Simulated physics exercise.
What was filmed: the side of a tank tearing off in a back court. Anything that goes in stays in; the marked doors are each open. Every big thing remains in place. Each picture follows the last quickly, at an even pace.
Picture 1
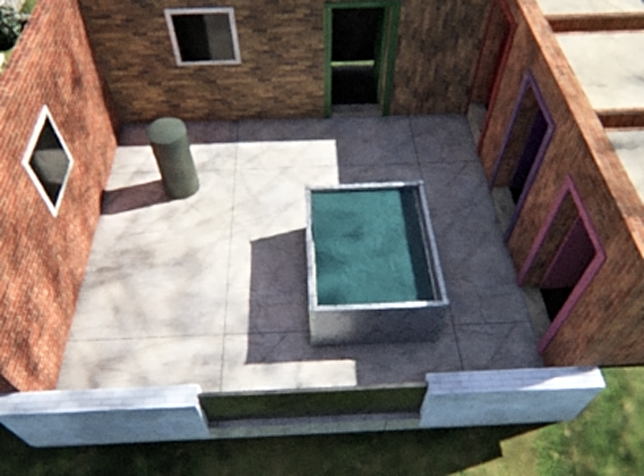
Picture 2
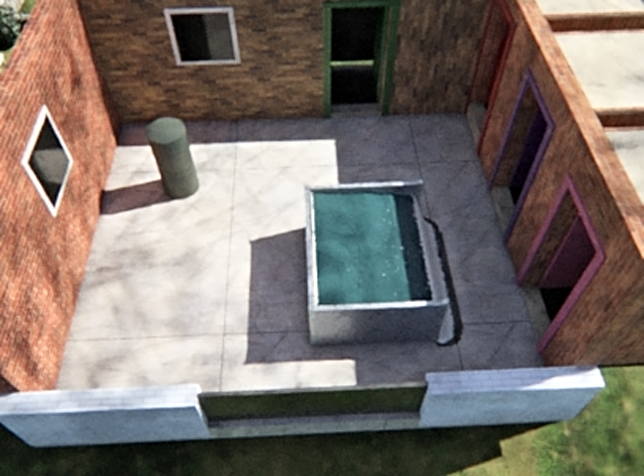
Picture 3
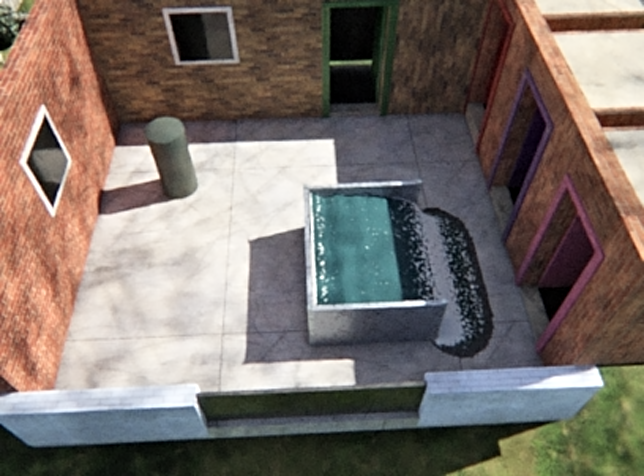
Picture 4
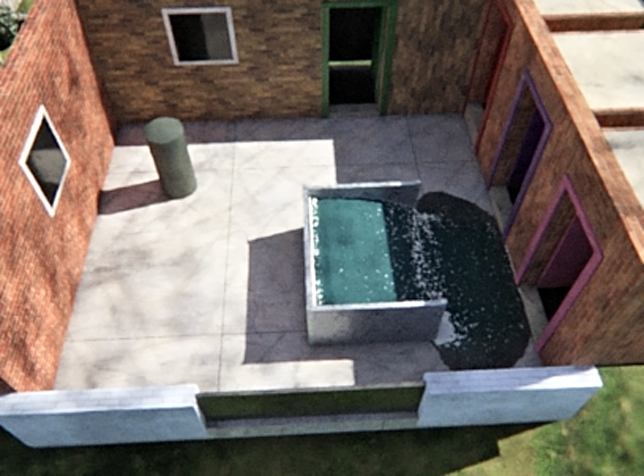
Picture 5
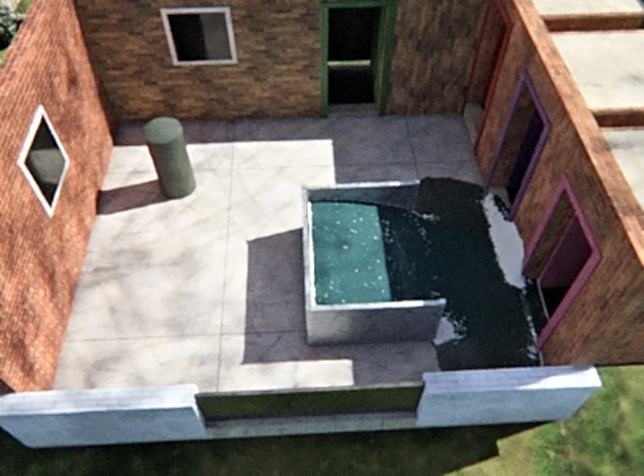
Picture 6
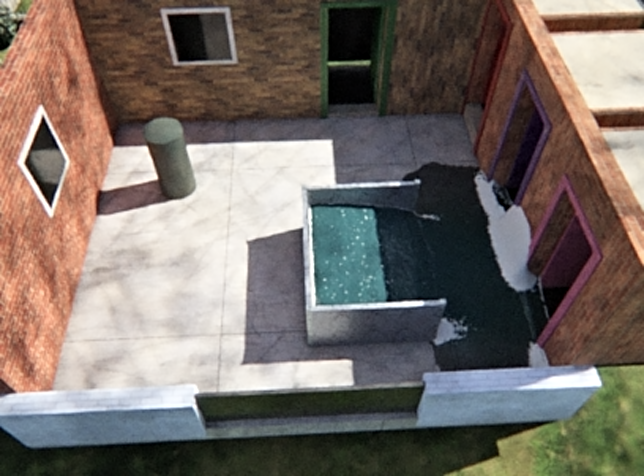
An open tank in a brick-walled court losing its right side, dark water pouring out and spreading across paving to the right wall.
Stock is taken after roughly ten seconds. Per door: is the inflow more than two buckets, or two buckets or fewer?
One by one: The purple door is going to let through more than allowed; the green door is going to let through no more than allowed; the pink door is going to let through more than allowed; the red door is going to let through no more than allowed.
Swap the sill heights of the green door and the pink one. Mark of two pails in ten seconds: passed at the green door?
So the green door gets past it.
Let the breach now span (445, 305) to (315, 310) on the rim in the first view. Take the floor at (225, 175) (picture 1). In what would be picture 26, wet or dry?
Answer: No water.
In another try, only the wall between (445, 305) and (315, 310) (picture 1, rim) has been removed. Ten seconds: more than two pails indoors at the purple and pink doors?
First purple door misses the mark, then pink door beats the mark.
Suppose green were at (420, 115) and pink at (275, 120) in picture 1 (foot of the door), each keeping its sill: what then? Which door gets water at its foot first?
It's the purple-painted one.
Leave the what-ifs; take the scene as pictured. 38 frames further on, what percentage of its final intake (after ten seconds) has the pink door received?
Around 100 in a hundred.
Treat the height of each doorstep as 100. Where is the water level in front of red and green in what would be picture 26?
About 50 and 130 %.
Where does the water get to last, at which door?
I'd go with the one in green.
A moment on, water covers 20 % of the floor; the purple door far over two buckets in, the green door not reached, the pink door far over two buckets in, the red door wet at the sill, nothing in.
Next, water covers 30 % of the floor; the purple door far over two buckets in, the green door wet at the sill, nothing in, the pink door far over two buckets in, the red door wet at the sill, nothing in.
Then, water covers 55 % of the floor; the purple door far over two buckets in, the green door under two buckets in, the pink door far over two buckets in, the red door under two buckets in.
Later, water covers 85 % of the floor; the purple door far over two buckets in, the green door under two buckets in, the pink door far over two buckets in, the red door under two buckets in.
In the end, water covers 95 % of the floor; the purple door far over two buckets in, the green door under two buckets in, the pink door far over two buckets in, the red door under two buckets in.
